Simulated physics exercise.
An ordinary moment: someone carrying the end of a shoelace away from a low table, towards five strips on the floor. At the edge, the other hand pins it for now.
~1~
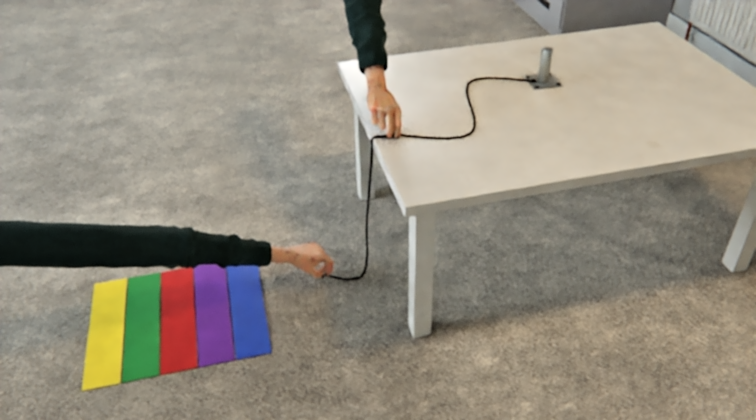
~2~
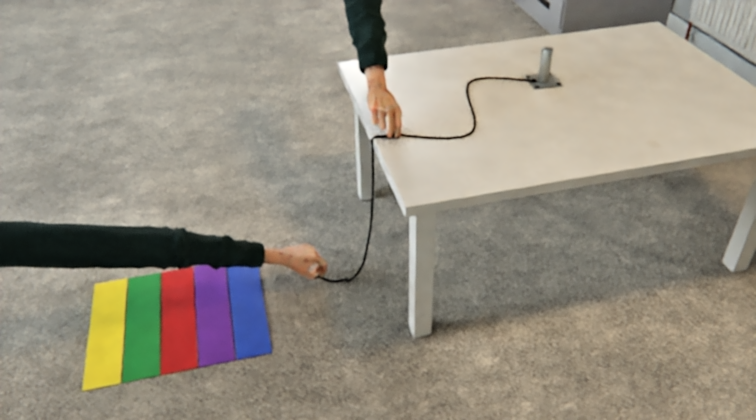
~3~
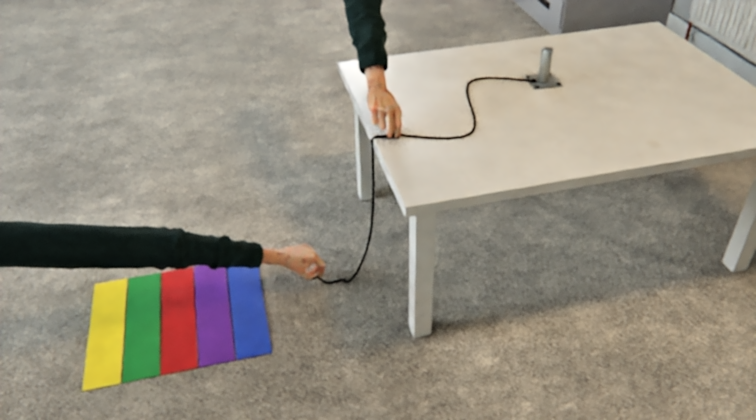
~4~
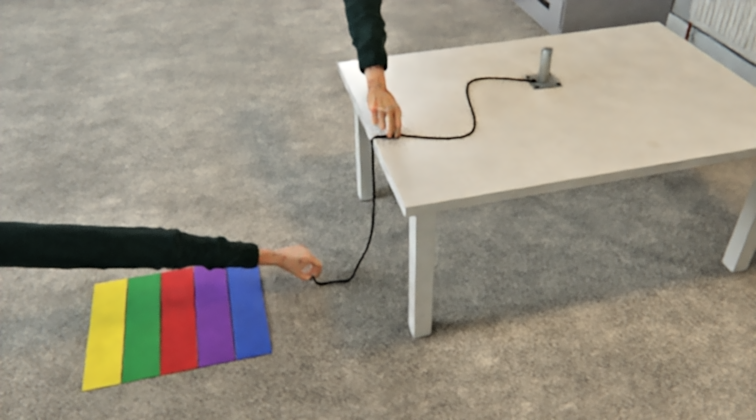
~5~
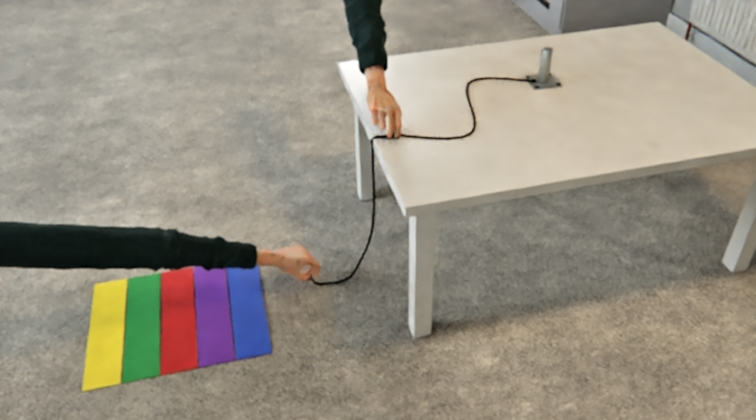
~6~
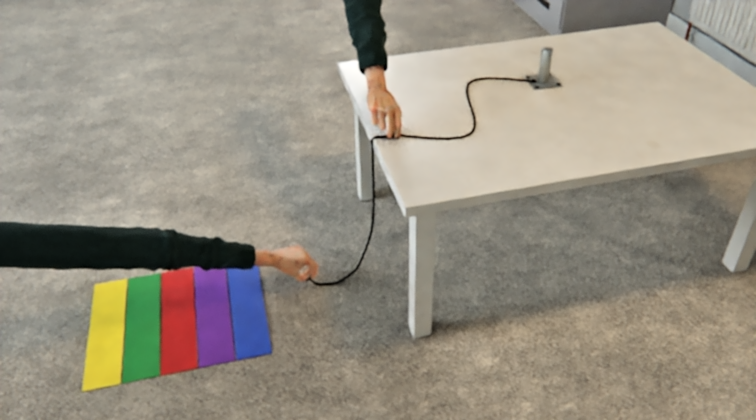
The clip shows one hand pinning a black cord at the edge of a white table while another, holding its end low beside five coloured strips on the floor, moves very slightly left; the rest stays nearly still.
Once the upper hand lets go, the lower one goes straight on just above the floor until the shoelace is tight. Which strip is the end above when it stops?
The green one.
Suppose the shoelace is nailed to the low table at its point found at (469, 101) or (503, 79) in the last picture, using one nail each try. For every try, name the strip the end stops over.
The end lands on red the first time and on green the second time.
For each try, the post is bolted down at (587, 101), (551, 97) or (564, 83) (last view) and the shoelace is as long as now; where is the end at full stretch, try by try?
Try by try: (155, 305), (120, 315) and (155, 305).
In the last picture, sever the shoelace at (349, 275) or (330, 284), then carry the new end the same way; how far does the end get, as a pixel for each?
It would be at (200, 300) in the first case and at (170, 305) in the second.
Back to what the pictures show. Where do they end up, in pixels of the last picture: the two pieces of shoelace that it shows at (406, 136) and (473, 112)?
(330, 157) and (423, 113).
A little later, end near (187, 300); over red.
Next, end near (153, 307); over green.
When it is tight, end near (132, 310); over green. The end stops over the green strip.
